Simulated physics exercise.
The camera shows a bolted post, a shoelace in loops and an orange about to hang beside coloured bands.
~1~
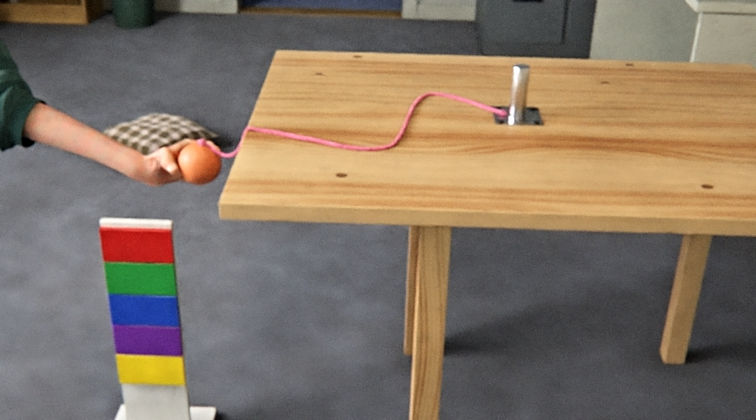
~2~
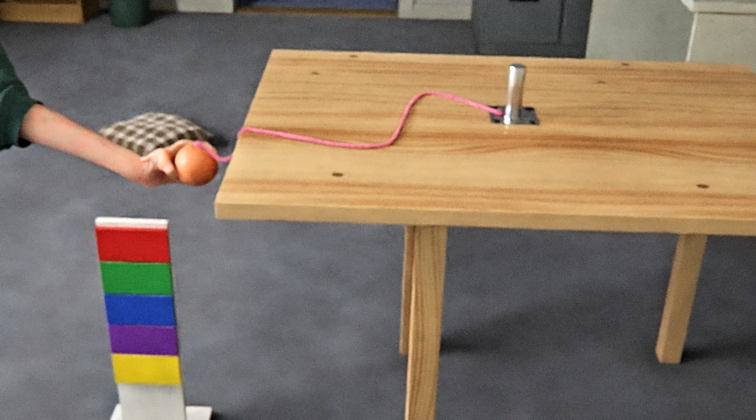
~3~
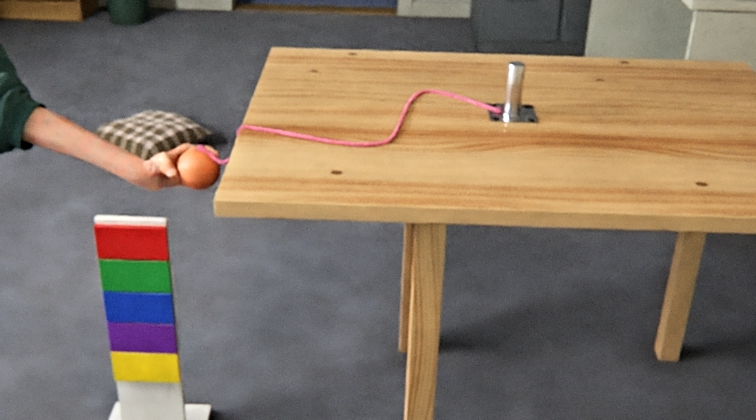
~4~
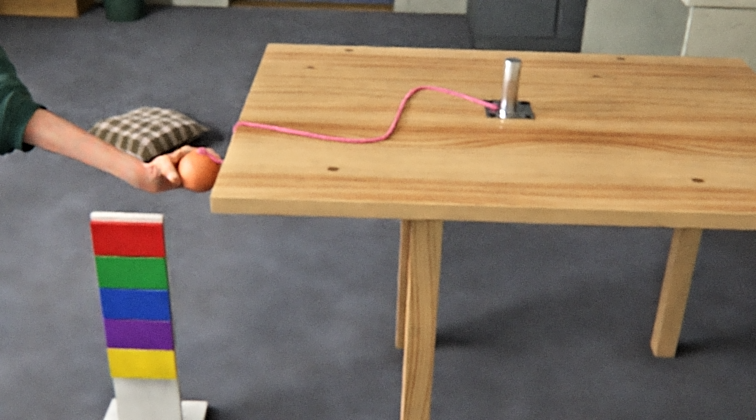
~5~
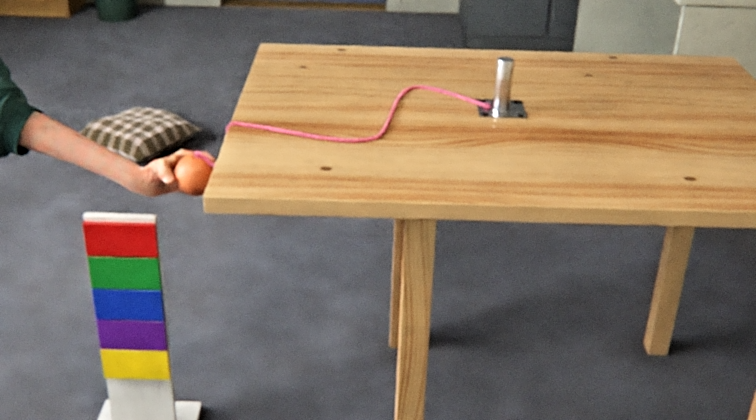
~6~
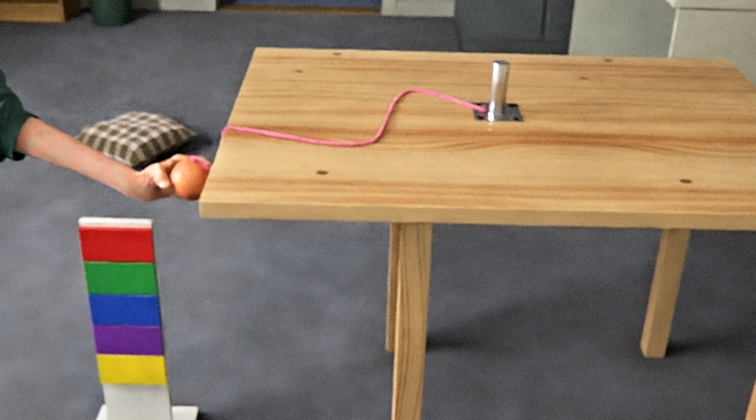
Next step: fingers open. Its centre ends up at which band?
At the blue one.
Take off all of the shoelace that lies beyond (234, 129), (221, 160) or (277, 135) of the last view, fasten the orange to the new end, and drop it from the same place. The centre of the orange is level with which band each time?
For the first: Red; for the second: Green; for the third: None, it hangs higher.
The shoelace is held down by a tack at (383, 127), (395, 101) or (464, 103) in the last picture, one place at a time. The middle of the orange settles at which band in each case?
First try red, second green, third blue.
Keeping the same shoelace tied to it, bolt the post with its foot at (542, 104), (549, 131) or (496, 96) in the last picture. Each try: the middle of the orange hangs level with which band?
Going case by case, it's green, green and finally blue.
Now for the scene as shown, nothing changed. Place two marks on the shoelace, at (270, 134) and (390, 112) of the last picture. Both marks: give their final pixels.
End: (236, 181) and then (329, 107).
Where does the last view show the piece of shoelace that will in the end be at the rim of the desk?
It's near (349, 145) in the last picture.
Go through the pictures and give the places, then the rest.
In the first frame, orange (200, 163); red (136, 247); green (140, 280); blue (144, 311); purple (147, 342); yellow (151, 371).
In the second frame, orange (197, 165); shoelace through (466, 102) (412, 103) (398, 132) (337, 144) (254, 130).
In the third frame, orange (199, 168).
In the fourth frame, orange (200, 171); shoelace through (462, 96) (407, 97) (394, 127) (333, 139) (249, 125).
In the fifth frame, orange (196, 175).
In the sixth frame, orange (192, 179); shoelace through (450, 99) (396, 100) (382, 130) (321, 142) (237, 129).
A little later, orange near (220, 287); level with green.
Next, orange near (262, 285); level with blue.
Later still, orange near (230, 297); level with blue.
When it is over, orange near (240, 293); level with blue. The shoelace holds its middle at blue.
